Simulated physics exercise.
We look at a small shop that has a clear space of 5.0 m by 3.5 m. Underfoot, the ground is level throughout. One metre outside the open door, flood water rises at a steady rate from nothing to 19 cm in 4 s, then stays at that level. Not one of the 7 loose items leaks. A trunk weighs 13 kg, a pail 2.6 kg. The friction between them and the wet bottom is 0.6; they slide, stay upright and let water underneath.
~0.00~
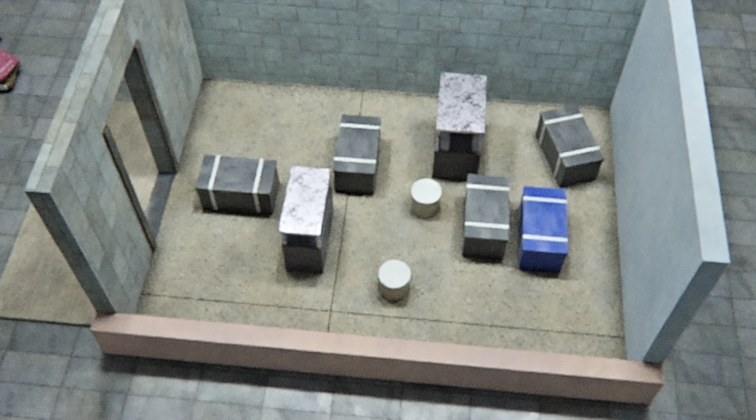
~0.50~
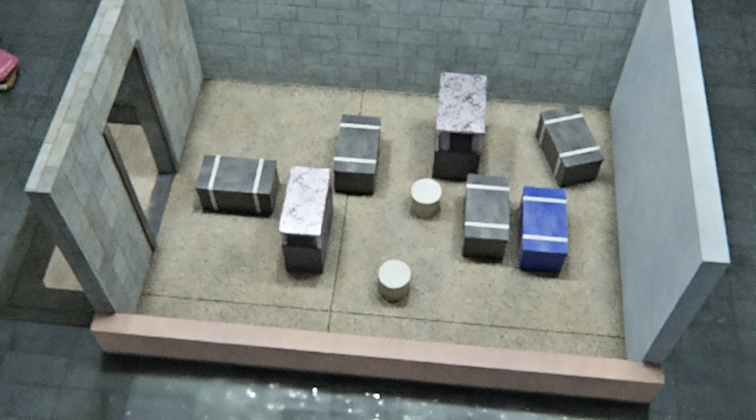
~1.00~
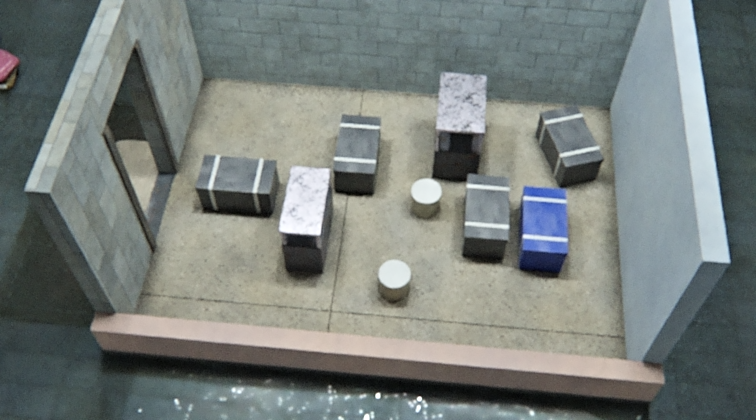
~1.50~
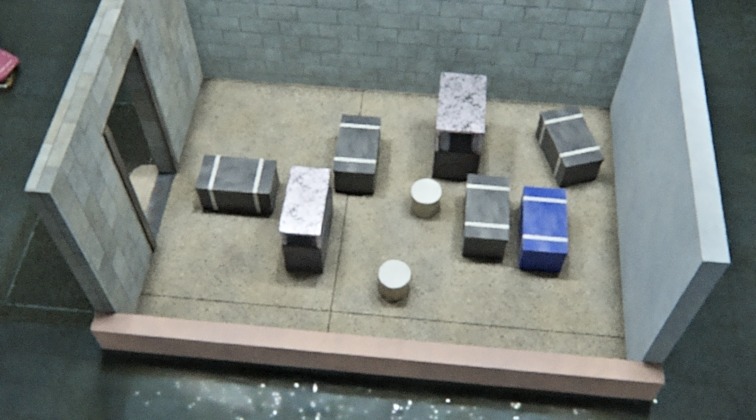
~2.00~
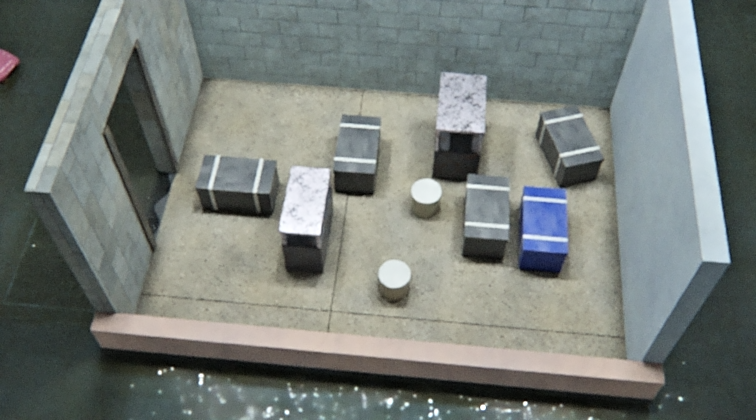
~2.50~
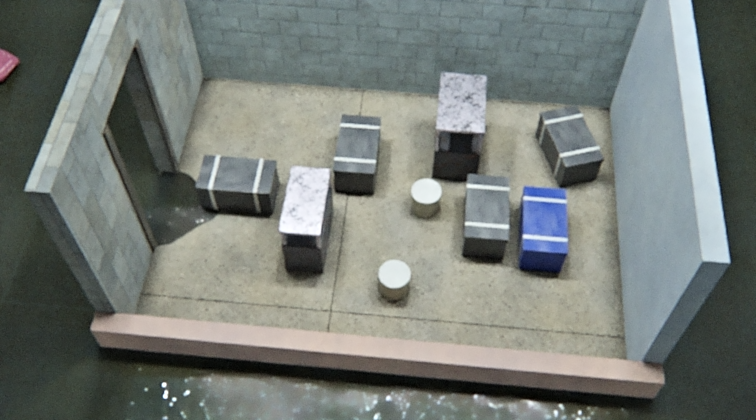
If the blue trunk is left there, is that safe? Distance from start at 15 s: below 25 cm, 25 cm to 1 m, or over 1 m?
Expect it to be pushed part of a metre.
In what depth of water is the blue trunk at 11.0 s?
Depth approx. 5 cm.
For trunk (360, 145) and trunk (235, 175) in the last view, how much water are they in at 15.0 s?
About 10 and 7 cm.
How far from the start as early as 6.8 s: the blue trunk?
Around 0 centimetres.
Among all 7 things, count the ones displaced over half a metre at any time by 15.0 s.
That adds up to 7.
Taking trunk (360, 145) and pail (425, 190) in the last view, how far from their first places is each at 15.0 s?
Shifts: 250 cm / 140 cm.
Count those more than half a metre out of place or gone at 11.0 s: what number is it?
That would be 4.
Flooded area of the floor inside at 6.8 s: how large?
At that time the wet patch spans about 11.5 m2.
After 3.5 s the blue trunk is near (545, 219), 0.0 m from its start, aground; 0 afloat.
After 6.8 s the blue trunk is near (545, 219), 0.0 m from its start, aground; 1 afloat.
After 11.0 s the blue trunk is near (542, 221), 0.1 m from its start, afloat; 6 afloat.
After 15.0 s the blue trunk is near (487, 217), 0.6 m from its start, afloat; 7 afloat.
